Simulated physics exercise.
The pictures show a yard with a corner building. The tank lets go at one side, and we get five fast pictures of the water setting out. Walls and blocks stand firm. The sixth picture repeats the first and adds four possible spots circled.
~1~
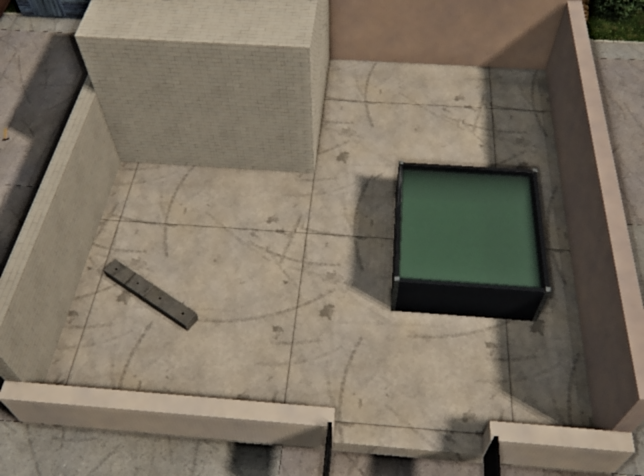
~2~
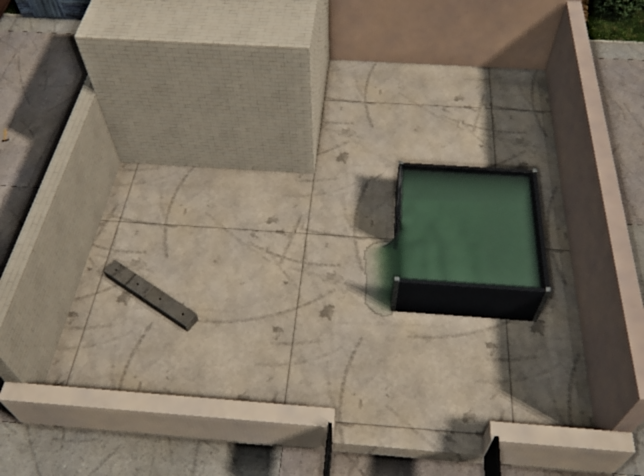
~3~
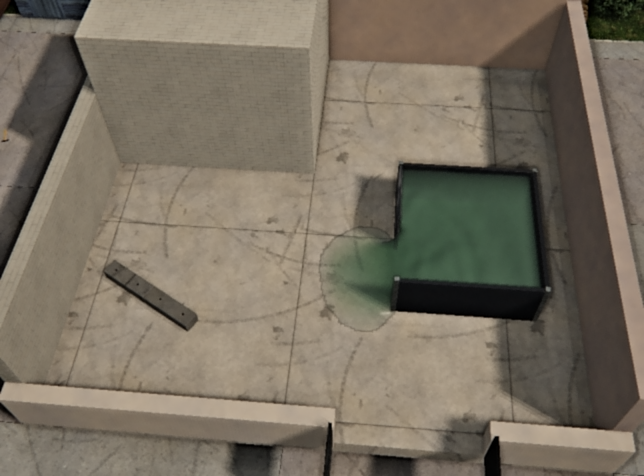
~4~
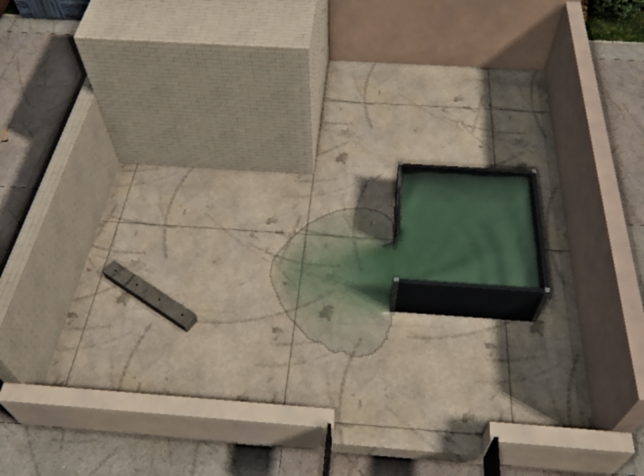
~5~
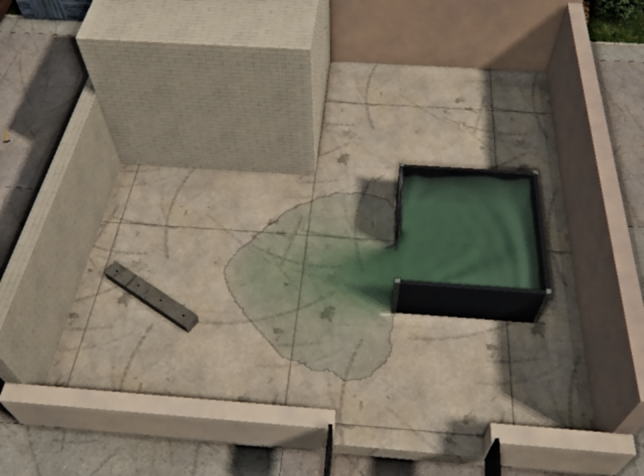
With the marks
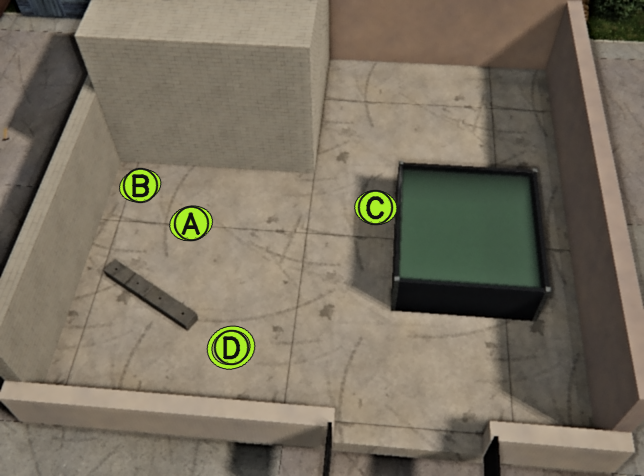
The clip opens on a walled yard with a corner building, a dark plank on the paved ground and a square tank full of green liquid at right. Green liquid pours from the tank's left side, then fans out leftward across the paving in a widening, thinning puddle, while ripples cross the tank's surface.
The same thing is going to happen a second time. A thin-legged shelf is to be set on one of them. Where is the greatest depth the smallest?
The best ring is C.
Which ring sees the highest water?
It is B.
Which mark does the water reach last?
That is ring C.
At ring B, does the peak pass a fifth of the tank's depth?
Yes, clearly.
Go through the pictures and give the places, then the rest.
Tank full, its middle at (469, 226); open gate at (411, 419), in the first frame.
In the second frame, 1 % of the ground under water, visible out to (380, 246).
In the third frame, 4 % of the ground under water, visible out to (328, 255).
In the fourth frame, 9 % of the ground under water, visible out to (280, 259).
In the fifth frame, 15 % of the ground under water, visible out to (231, 273).
In lime, A at (191, 223); B at (140, 185); C at (375, 207); D at (231, 347).
With A, the water peaks at about 34 % of the depth that stood in the tank.
With B, the water peaks at about 51 % of the depth that stood in the tank.
With C, the water peaks at about 18 % of the depth that stood in the tank.
With D, the water peaks at about 30 % of the depth that stood in the tank.
